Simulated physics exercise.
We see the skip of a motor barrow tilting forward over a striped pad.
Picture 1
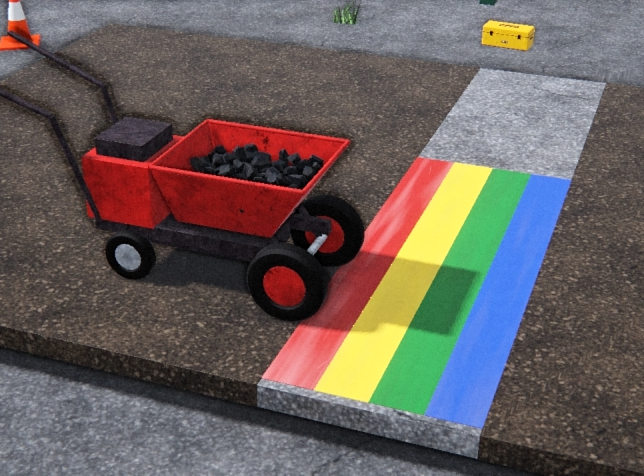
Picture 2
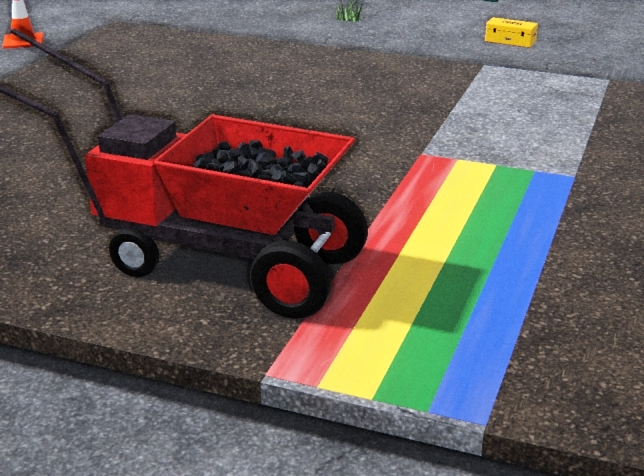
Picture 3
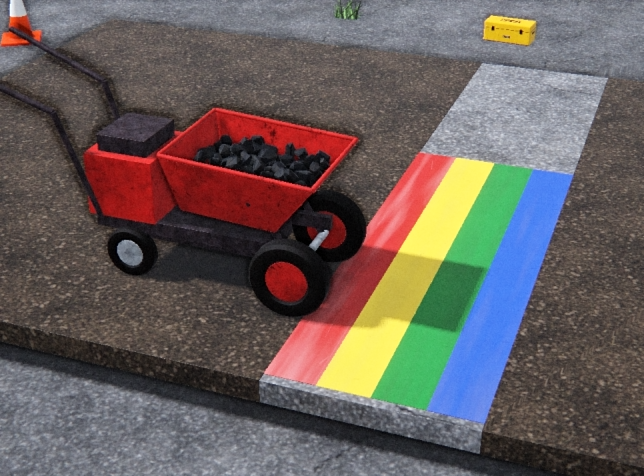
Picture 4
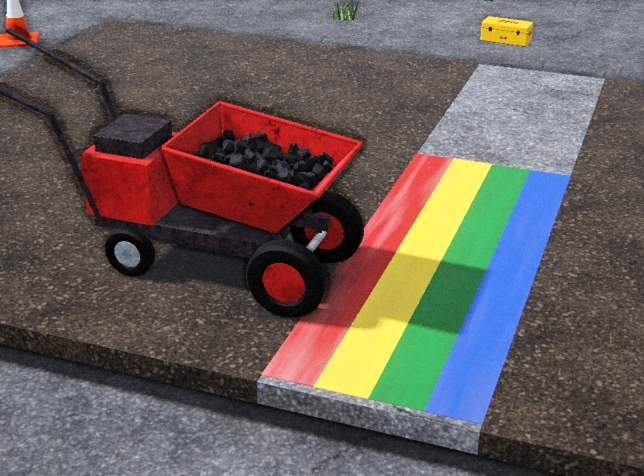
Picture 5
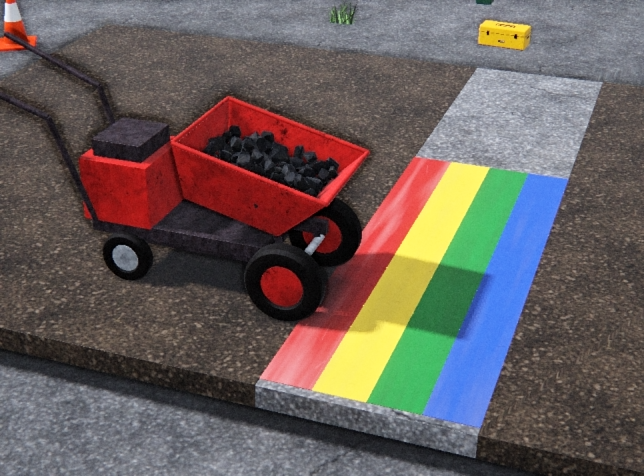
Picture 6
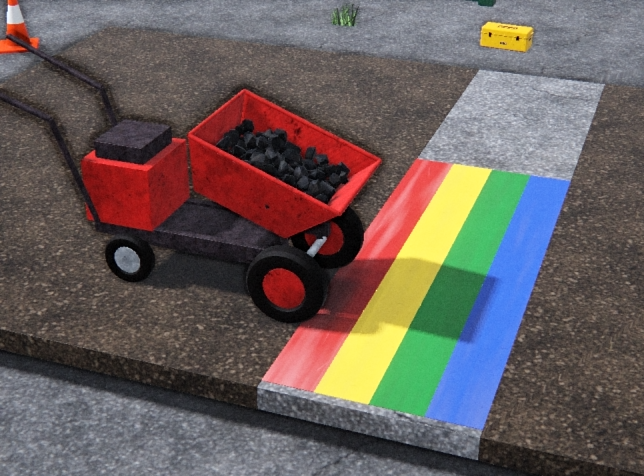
On a dark paved surface, a red motor barrow's skip of black lumps tilting gradually forward beside a rainbow-striped pad.
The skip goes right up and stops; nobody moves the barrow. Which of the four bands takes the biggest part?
The green strip carries the most.
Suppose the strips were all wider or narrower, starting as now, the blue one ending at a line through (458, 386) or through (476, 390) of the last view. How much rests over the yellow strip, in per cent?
About 10 and 10 per cent.
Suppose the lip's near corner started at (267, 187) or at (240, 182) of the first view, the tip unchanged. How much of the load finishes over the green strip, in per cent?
The first gives 30 %, the second 20 %.
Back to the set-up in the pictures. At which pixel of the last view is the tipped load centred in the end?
Around (445, 313).
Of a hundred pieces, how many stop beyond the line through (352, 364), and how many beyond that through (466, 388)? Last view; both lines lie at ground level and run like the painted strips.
About 100 and 20 per cent.
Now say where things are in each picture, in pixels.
Lip of the skip at (304, 193), level; top of the load at (242, 179), lumps of coal; red strip at (311, 349); yellow strip at (362, 359); green strip at (414, 371); blue strip at (469, 382), in the first picture.
Lip of the skip at (309, 191), level; top of the load at (247, 176), in the second picture.
Lip of the skip at (312, 191), tipped barely; top of the load at (246, 159), in the third picture.
Lip of the skip at (318, 196), tipped a little; top of the load at (233, 159), in the fourth picture.
Lip of the skip at (326, 205), tipped a little; top of the load at (240, 157), in the fifth picture.
Lip of the skip at (339, 214), tipped clearly; top of the load at (241, 148); red strip at (311, 351); yellow strip at (362, 361); green strip at (414, 372); blue strip at (469, 384), in the sixth picture.
Soon after the last picture, skip tipped steeply; all in the skip.
A little later, skip tipped right over; most in the skip; a stray few over the yellow strip; about a quarter over the green strip; a stray few over the blue strip; a stray few off the paint.
Later still, skip tipped right over; a small part in the skip; a small part over the yellow strip; about half over the green strip; about a quarter over the blue strip; a small part off the paint.
At rest, skip tipped right over; a stray few in the skip; none over the red strip; about a quarter over the yellow strip; about half over the green strip; about a quarter over the blue strip; a small part off the paint.
